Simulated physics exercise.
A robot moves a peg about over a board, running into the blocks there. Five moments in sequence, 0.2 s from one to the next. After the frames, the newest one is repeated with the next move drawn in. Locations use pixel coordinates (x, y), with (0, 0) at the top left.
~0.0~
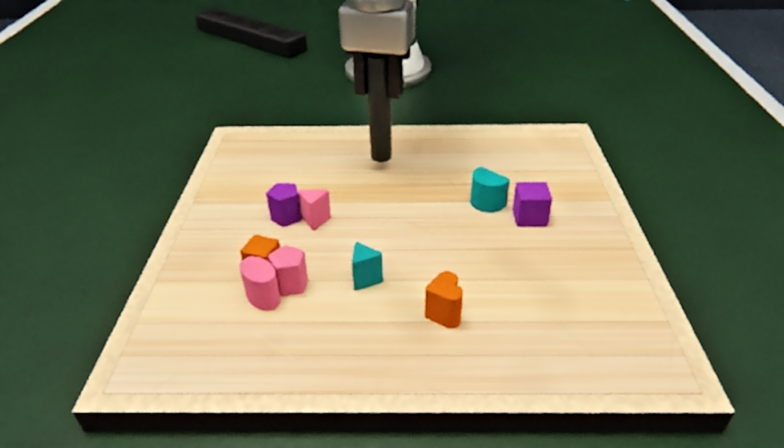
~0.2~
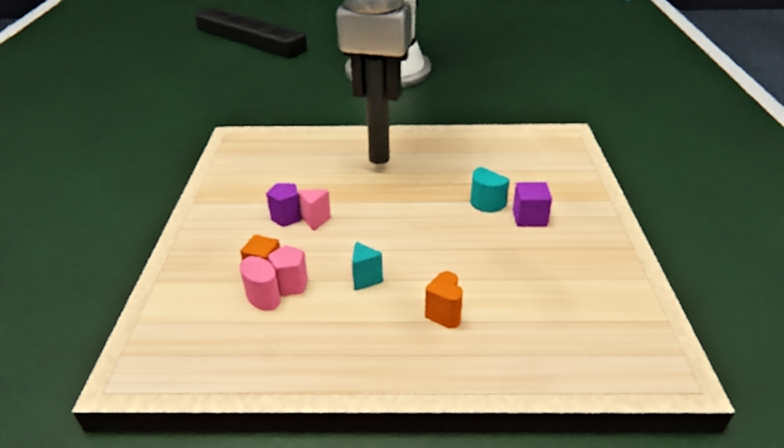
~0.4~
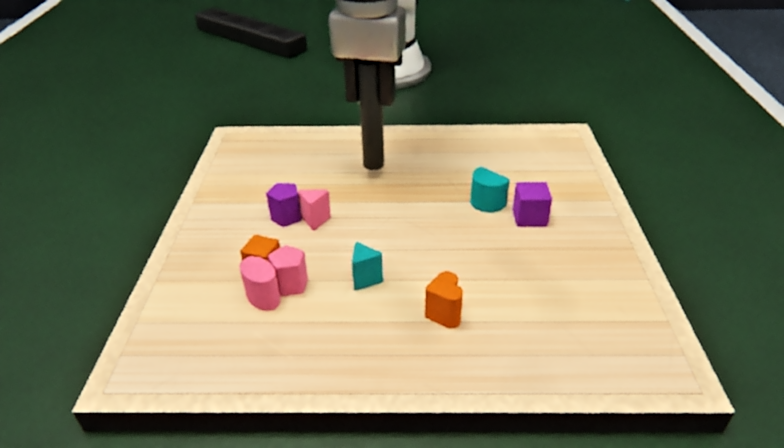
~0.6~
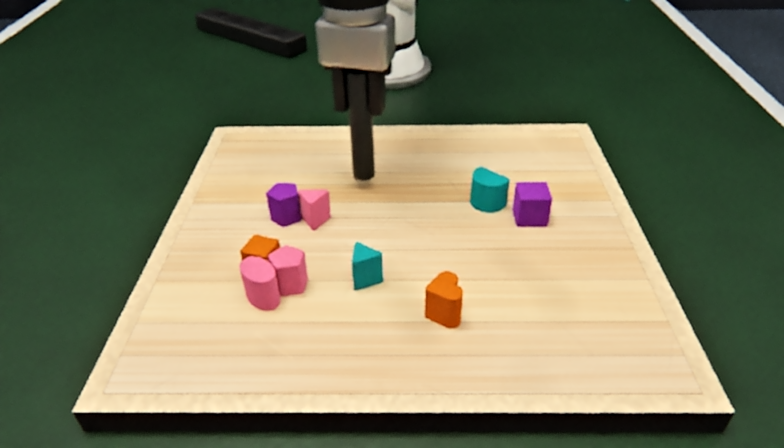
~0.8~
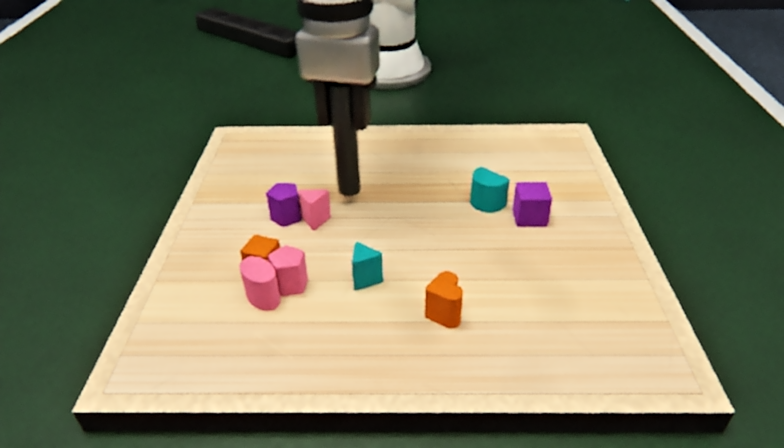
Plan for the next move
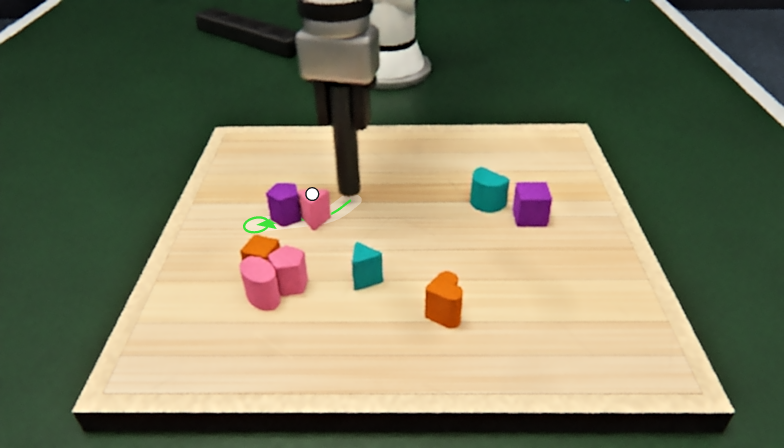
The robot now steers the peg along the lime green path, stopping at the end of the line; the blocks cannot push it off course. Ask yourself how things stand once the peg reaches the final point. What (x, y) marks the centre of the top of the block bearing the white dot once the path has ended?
Roughly at (286, 207).
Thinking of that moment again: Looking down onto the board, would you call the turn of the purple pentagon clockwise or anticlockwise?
Viewed from the top, it goes clockwise.
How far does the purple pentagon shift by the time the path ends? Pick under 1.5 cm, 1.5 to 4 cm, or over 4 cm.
It goes a long way, over 4 cm.
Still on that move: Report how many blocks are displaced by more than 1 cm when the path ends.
Displaced: Two.
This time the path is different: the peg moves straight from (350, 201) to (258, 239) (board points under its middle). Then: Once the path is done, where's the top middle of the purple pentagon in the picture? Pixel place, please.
At (254, 194).
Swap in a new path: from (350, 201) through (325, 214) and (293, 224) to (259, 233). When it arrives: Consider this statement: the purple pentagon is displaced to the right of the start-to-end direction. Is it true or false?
The statement is correct.
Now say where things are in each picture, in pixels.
The first frame shows tip of the peg at (381, 157), middles of tops, orange four-sided block at (260, 245), purple pentagon at (283, 190), pink three-sided block at (312, 194).
The second frame shows peg at (379, 159), nothing pushed.
The third frame shows peg at (374, 165), nothing pushed.
The fourth frame shows peg at (364, 175), nothing pushed.
The fifth frame shows peg at (349, 190), orange four-sided block at (260, 245), purple pentagon at (283, 190), pink three-sided block at (312, 194).
The line goes from (350, 201) over (326, 216) and (292, 221) to (256, 225); the dot is on the pink three-sided block.
What follows on the original path. One third of the way, peg at (324, 205); pink three-sided block at (307, 199), turned 35° clockwise.
Two thirds of the way, peg at (290, 210); purple pentagon at (263, 190), turned 30° clockwise; pink three-sided block at (289, 208), turned 15° clockwise.
At the end, peg at (254, 214); orange four-sided block unmoved; purple pentagon at (233, 188), turned 60° clockwise; pink three-sided block at (286, 207).
